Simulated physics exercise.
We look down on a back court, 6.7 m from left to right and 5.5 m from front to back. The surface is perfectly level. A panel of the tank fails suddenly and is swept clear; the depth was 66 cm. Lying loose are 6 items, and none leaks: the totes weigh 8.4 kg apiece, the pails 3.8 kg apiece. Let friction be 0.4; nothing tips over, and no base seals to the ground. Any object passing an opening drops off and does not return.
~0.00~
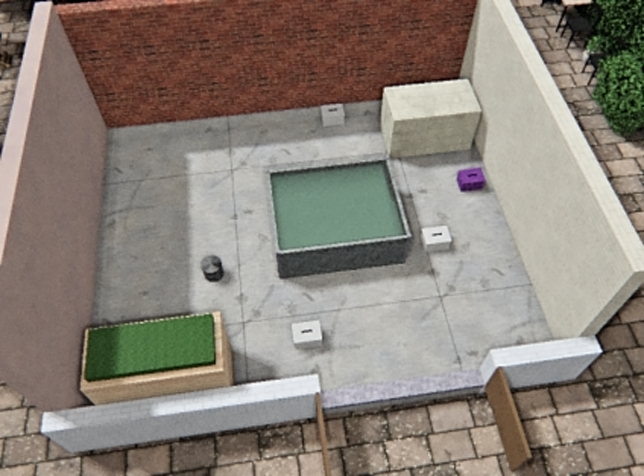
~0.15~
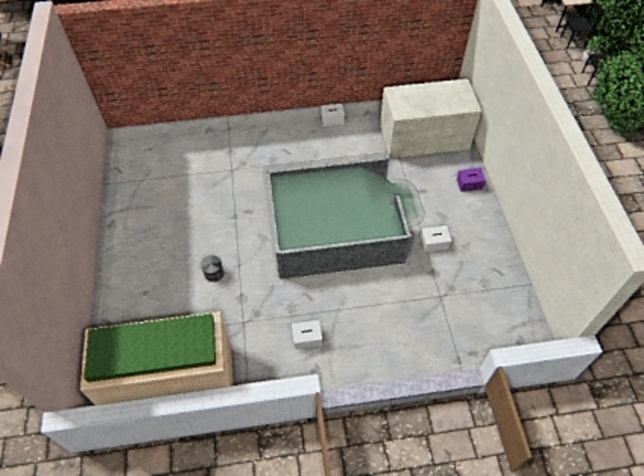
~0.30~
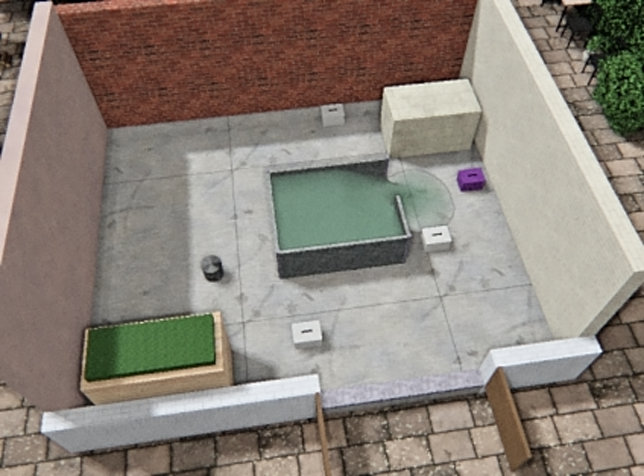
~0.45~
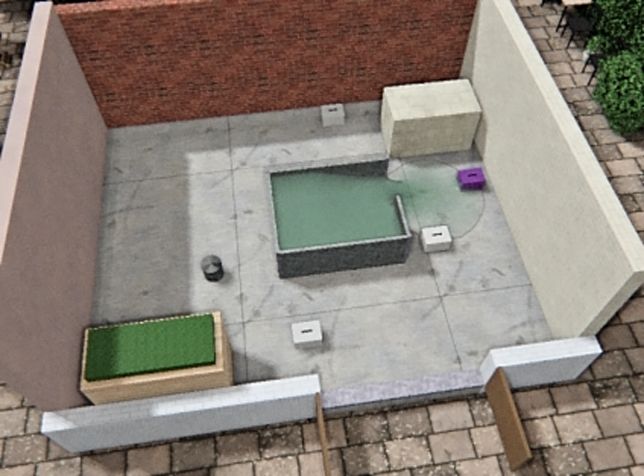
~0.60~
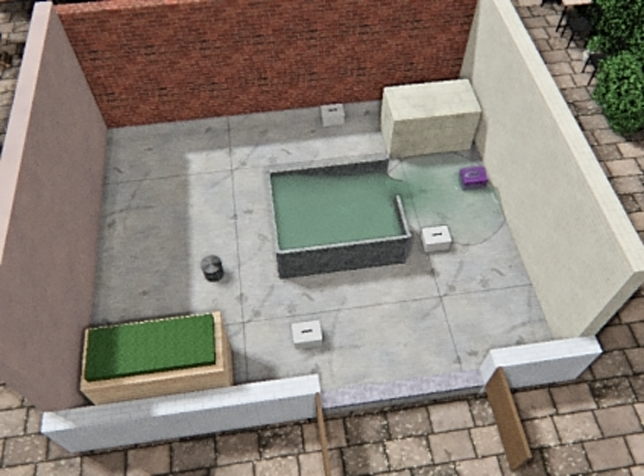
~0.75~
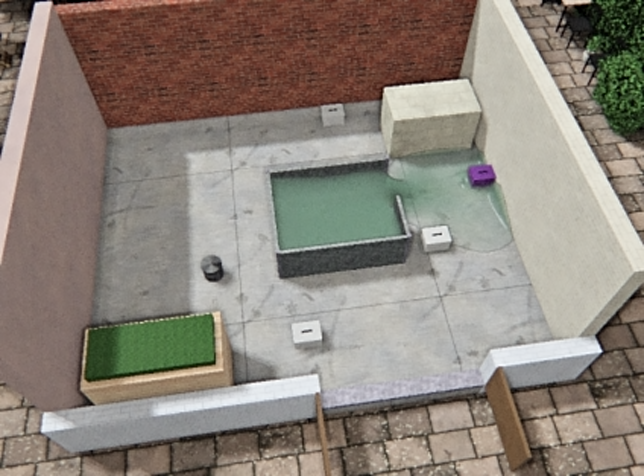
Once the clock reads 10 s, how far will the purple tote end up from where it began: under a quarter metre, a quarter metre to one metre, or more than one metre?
The way I see it, it gets displaced a long stretch.
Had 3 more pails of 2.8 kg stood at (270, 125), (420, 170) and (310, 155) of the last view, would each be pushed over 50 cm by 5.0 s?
Taking them in the order given: Falls short, exceeds it and exceeds it.
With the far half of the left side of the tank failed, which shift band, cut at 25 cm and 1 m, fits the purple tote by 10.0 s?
Outcome for the purple tote: It remains nearly still.
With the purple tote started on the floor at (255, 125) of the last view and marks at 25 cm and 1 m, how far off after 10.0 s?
From that spot, it remains nearly still.
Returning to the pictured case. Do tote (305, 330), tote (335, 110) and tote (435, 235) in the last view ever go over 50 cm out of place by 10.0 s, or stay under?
The first topped the threshold, the second never reached the threshold, and the third never reached the threshold.
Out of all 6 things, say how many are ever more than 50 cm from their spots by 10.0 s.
That comes to 4.
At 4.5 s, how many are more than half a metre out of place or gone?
By that point, 2.
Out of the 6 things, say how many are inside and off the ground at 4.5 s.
It comes to 0 of them.
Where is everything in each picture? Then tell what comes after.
The purple tote at (472, 175) rests on the ground; water covers 2.9 m2; 0 of 6 have shifted, in the first frame.
The purple tote at (472, 175), on the bottom; 3.4 m2 under water; 0 of 6 have shifted, in the second frame.
The purple tote at (472, 175), on the bottom; 4.1 m2 under water; 0 of 6 have shifted, in the third frame.
The purple tote at (472, 175) rests on the ground; 4.9 m2 under water; 0 of 6 have shifted, in the fourth frame.
The purple tote at (474, 175), on the bottom, 4 cm from its start; water covers 5.8 m2; 0 of 6 have shifted, in the fifth frame.
The purple tote at (483, 172), on the bottom, 20 cm from its start; water covers 6.3 m2; 1 of 6 have shifted, in the sixth frame.
After 2.0 s the purple tote is near (488, 184), 0.4 m from its start, afloat; 0 of 6 are out; 1 afloat.
After 4.5 s the purple tote is near (429, 302), 2.6 m from its start, aground; 0 of 6 are out; 0 afloat.
After 7.0 s the purple tote is near (361, 291), 3.0 m from its start, aground; 0 of 6 are out; 0 afloat.
After 10.0 s the purple tote is near (324, 280), 3.2 m from its start, aground; 0 of 6 are out; 1 afloat.
